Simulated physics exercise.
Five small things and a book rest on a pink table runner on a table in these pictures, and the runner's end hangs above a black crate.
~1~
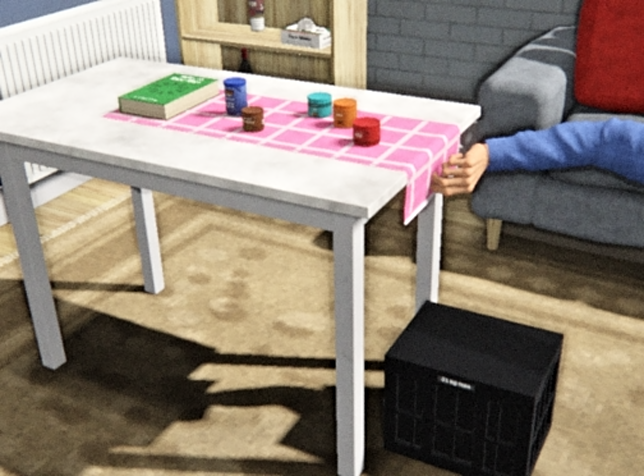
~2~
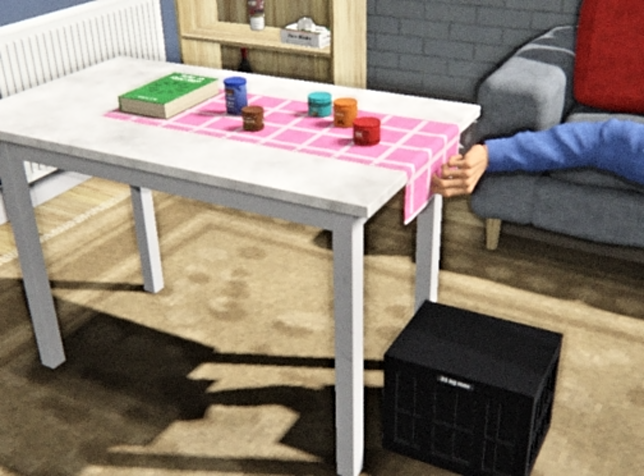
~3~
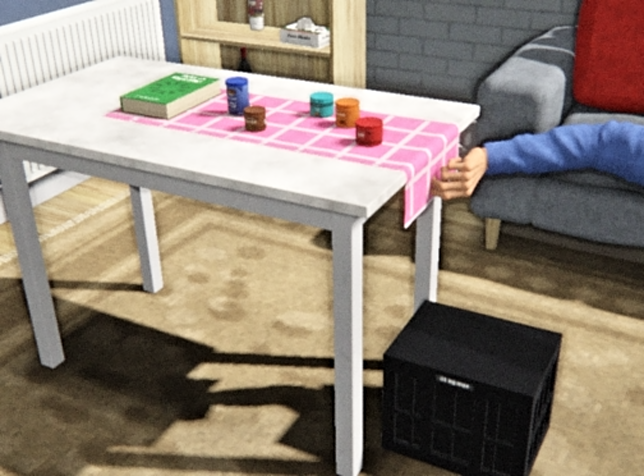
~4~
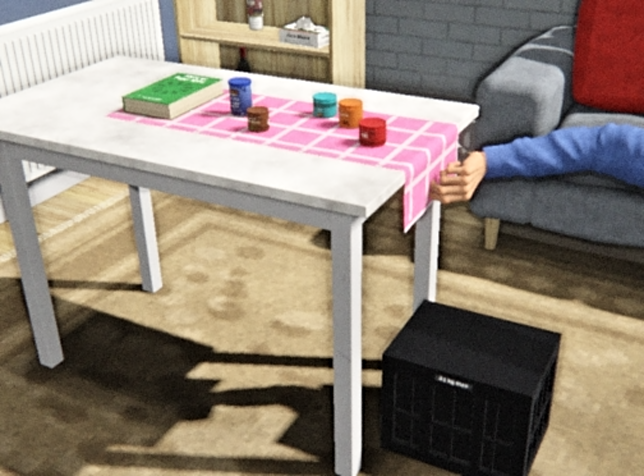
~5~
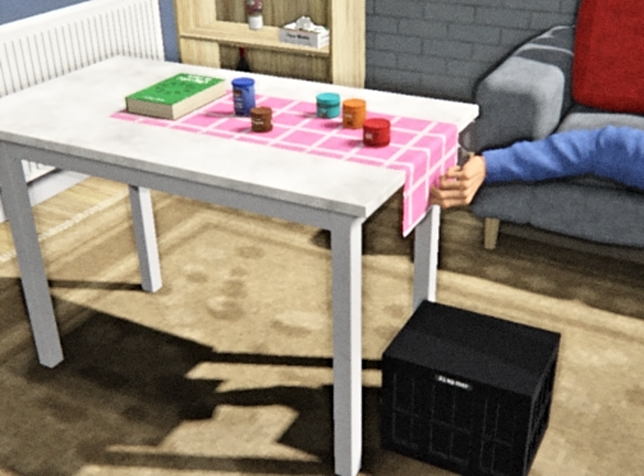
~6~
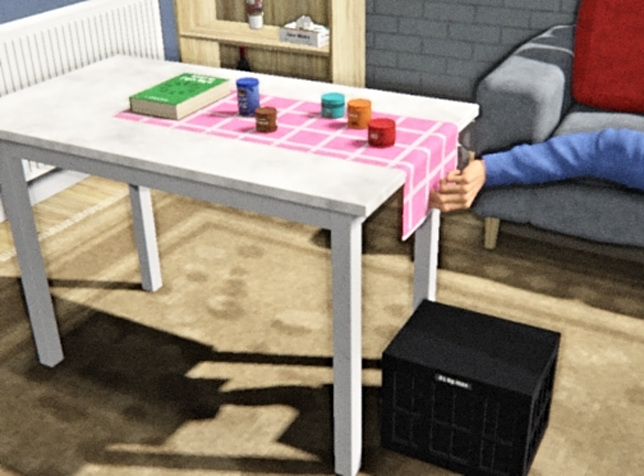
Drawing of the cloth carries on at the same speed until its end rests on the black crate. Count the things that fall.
The number on top goes down by three.
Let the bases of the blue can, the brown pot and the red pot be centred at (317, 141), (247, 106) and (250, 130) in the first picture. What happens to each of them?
Looking at each one, the blue can drops away, the brown pot remains in position and the red pot remains in position.
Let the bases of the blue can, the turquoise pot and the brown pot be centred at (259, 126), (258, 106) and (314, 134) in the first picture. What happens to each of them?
Fate of the blue can: It stays; fate of the turquoise pot: It stays; fate of the brown pot: It goes.
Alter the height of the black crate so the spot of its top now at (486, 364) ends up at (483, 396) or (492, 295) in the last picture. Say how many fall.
Totals 4, 1.
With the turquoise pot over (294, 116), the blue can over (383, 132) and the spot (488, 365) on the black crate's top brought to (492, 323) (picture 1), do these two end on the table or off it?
In the end the turquoise pot is still on top and the blue can is no longer on top.
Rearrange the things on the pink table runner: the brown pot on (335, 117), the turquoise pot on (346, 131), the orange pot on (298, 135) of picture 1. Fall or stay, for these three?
The brown pot ends up off, the turquoise pot ends up off and the orange pot ends up off.
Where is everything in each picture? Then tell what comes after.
Hem (405, 224); red pot (367, 121); orange pot (345, 101); turquoise pot (319, 95); brown pot (252, 109); blue can (235, 80); top of the crate (488, 365), in the first picture.
Hem (405, 224); red pot (367, 121), in the second picture.
Hem (405, 228); orange pot (347, 101), in the third picture.
Hem (404, 232); turquoise pot (325, 95); top of the crate (486, 364), in the fourth picture.
Hem (404, 236); brown pot (262, 110), in the fifth picture.
Hem (403, 240); red pot (382, 123); orange pot (359, 102); turquoise pot (333, 96); brown pot (266, 110); blue can (247, 80), in the sixth picture.
Soon after, hem near (431, 258); red pot gone.
After that, hem near (431, 305); red pot and orange pot gone.
And then, hem on the crate; red pot, orange pot and turquoise pot gone.
In the end, hem on the crate; red pot, orange pot and turquoise pot gone. The answer is three.
